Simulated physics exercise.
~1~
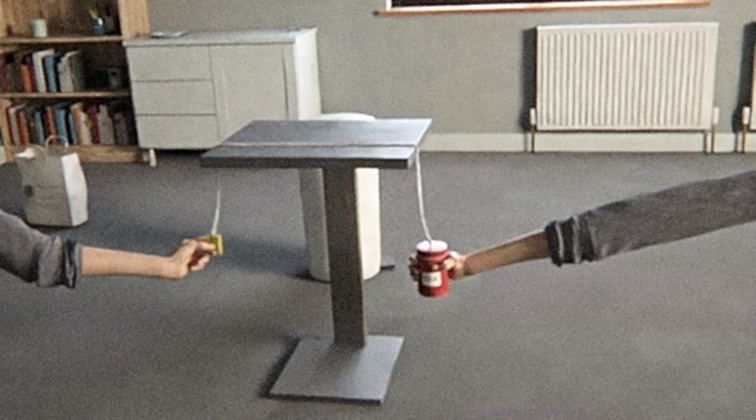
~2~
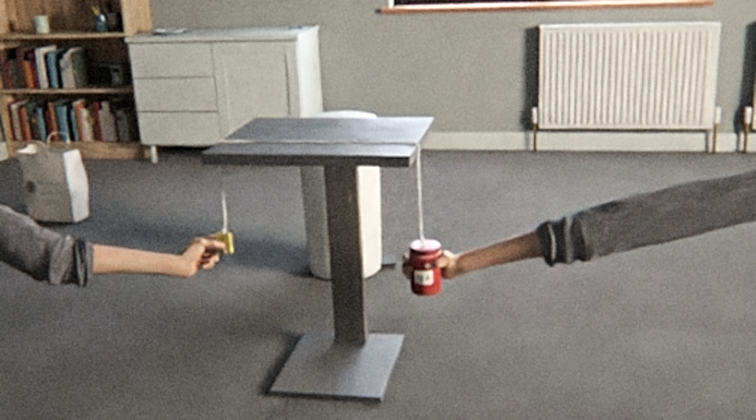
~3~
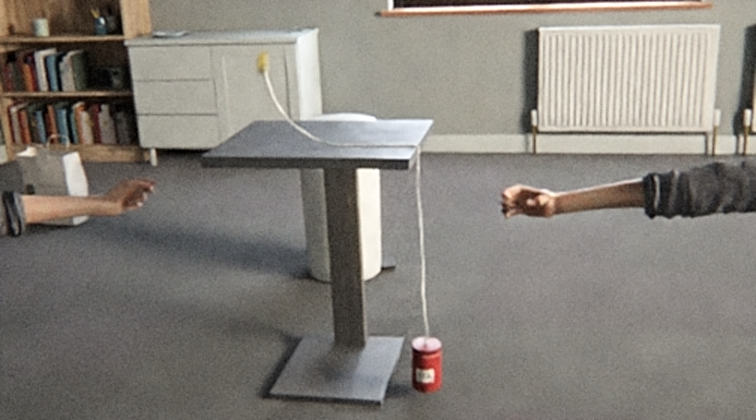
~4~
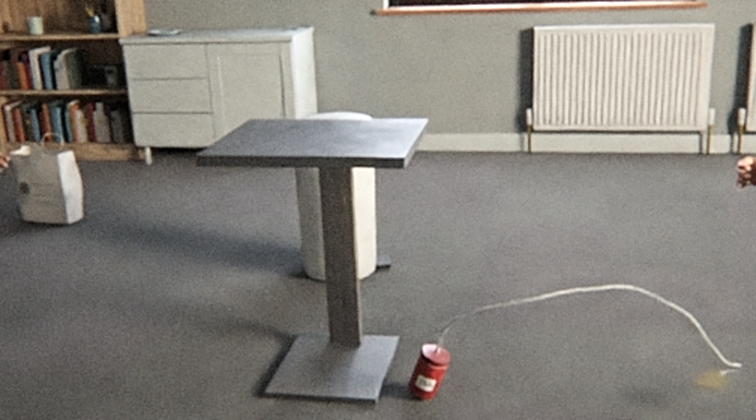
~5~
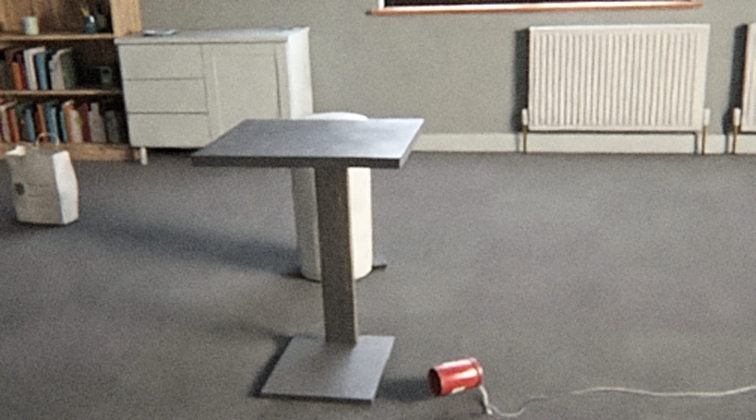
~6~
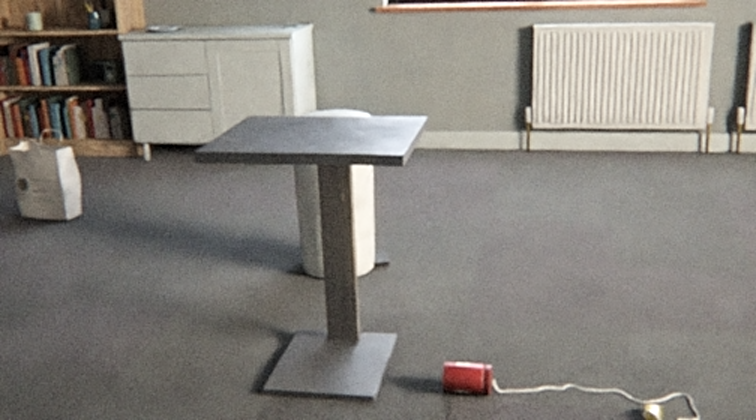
A red jar and a small yellow matchbox, tied by a string over a grey stand, were let go by two hands; the jar dropped to the floor, pulling the matchbox up and over, and both ended on the floor at the right.
